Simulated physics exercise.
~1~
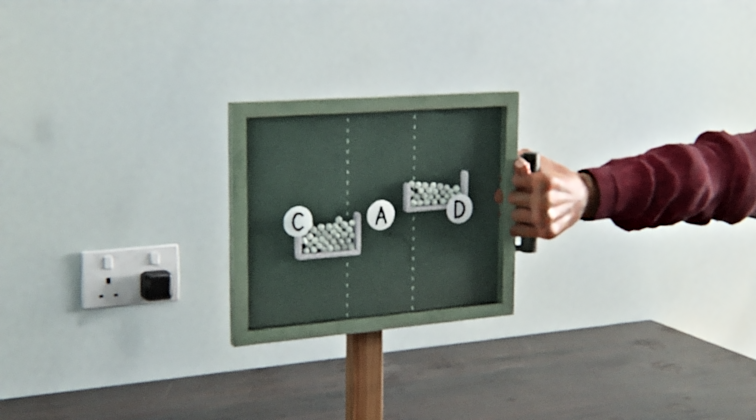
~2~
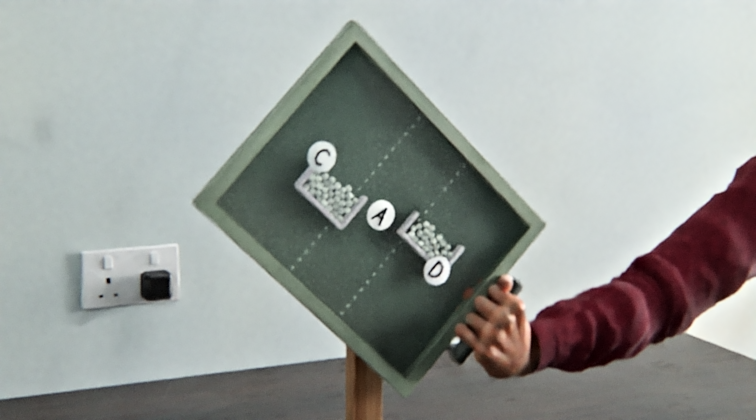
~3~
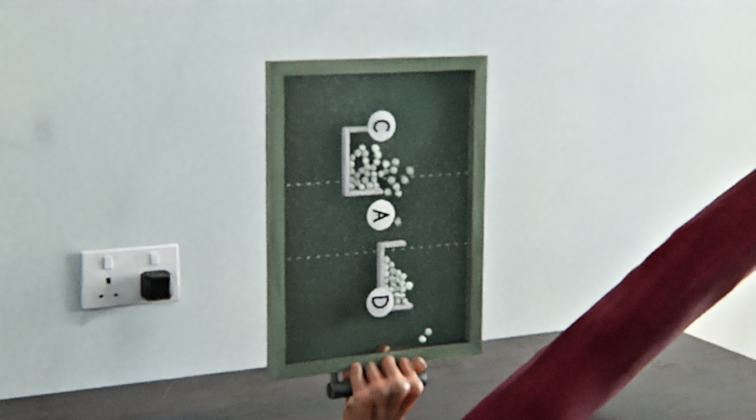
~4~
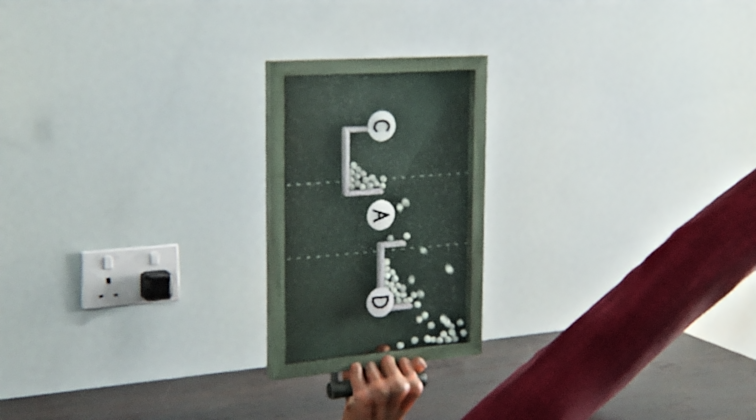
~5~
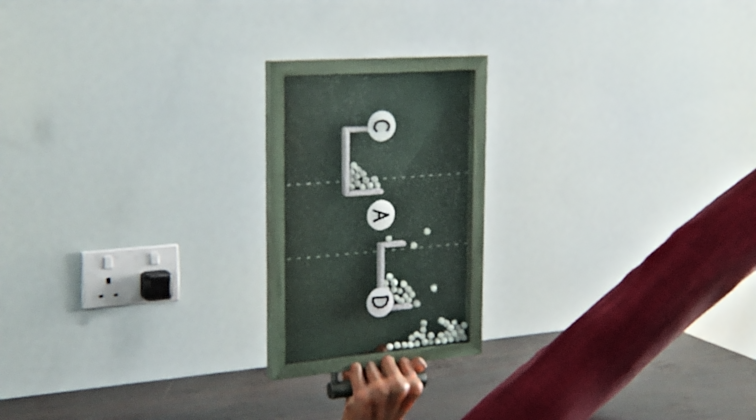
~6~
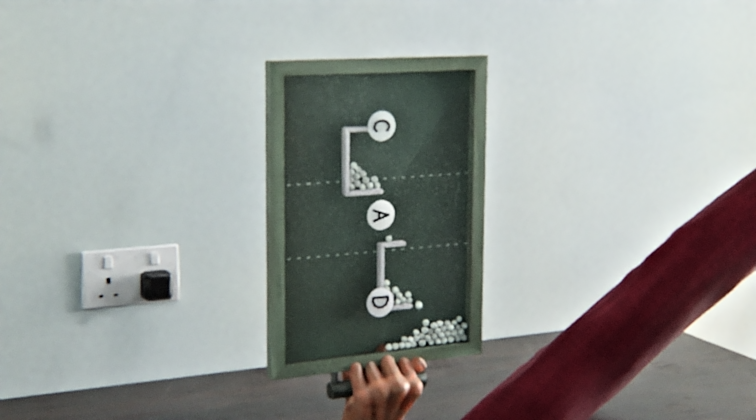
Green framed board turned clockwise onto its end by a hand, white beads spilling from two trays and piling mostly below D.
